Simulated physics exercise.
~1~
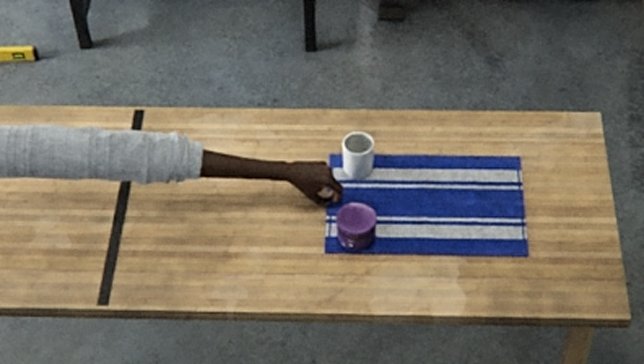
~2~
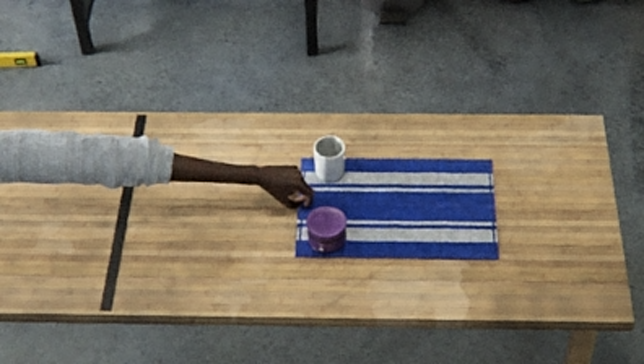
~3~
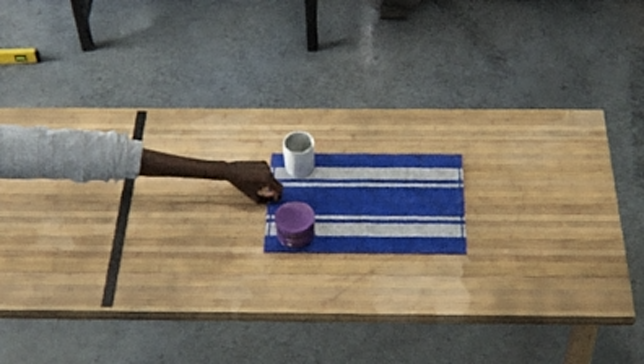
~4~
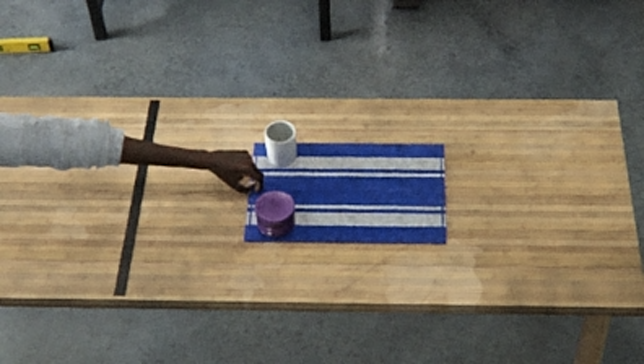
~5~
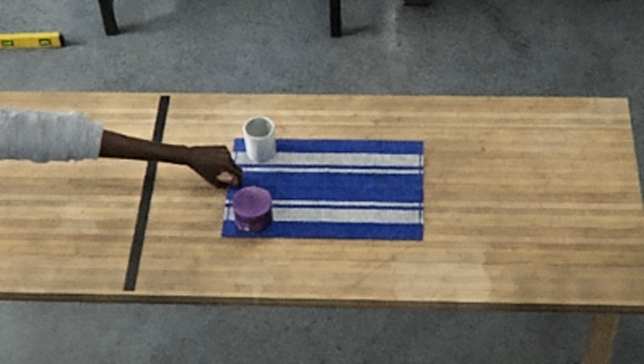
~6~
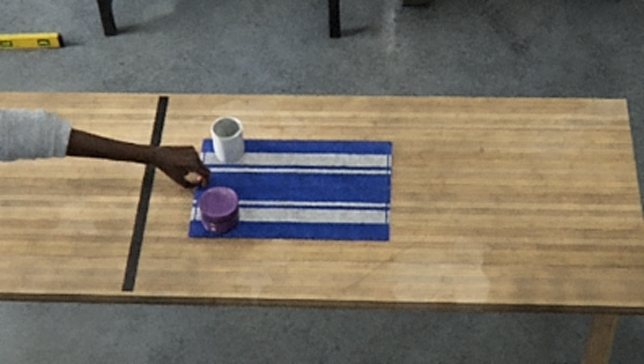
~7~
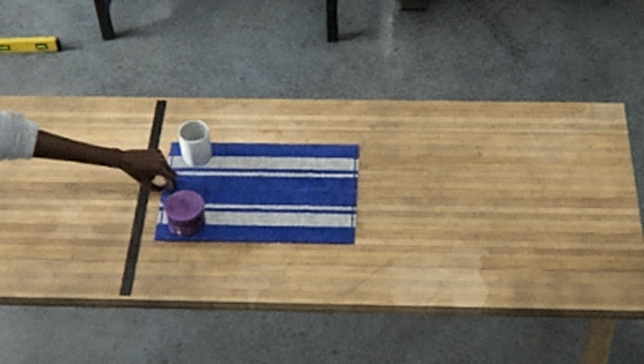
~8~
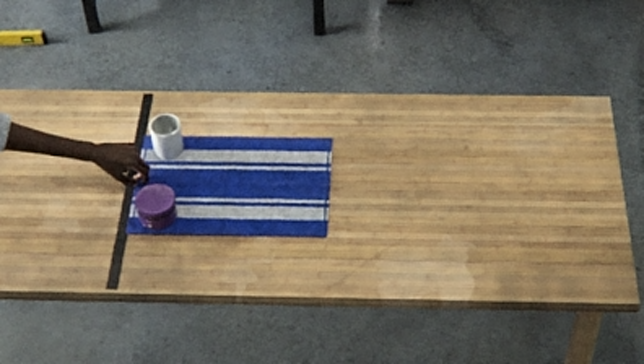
Blue striped cloth carrying a white mug and purple tub being pulled left along a wooden bench, reaching the dark tape with both aboard.
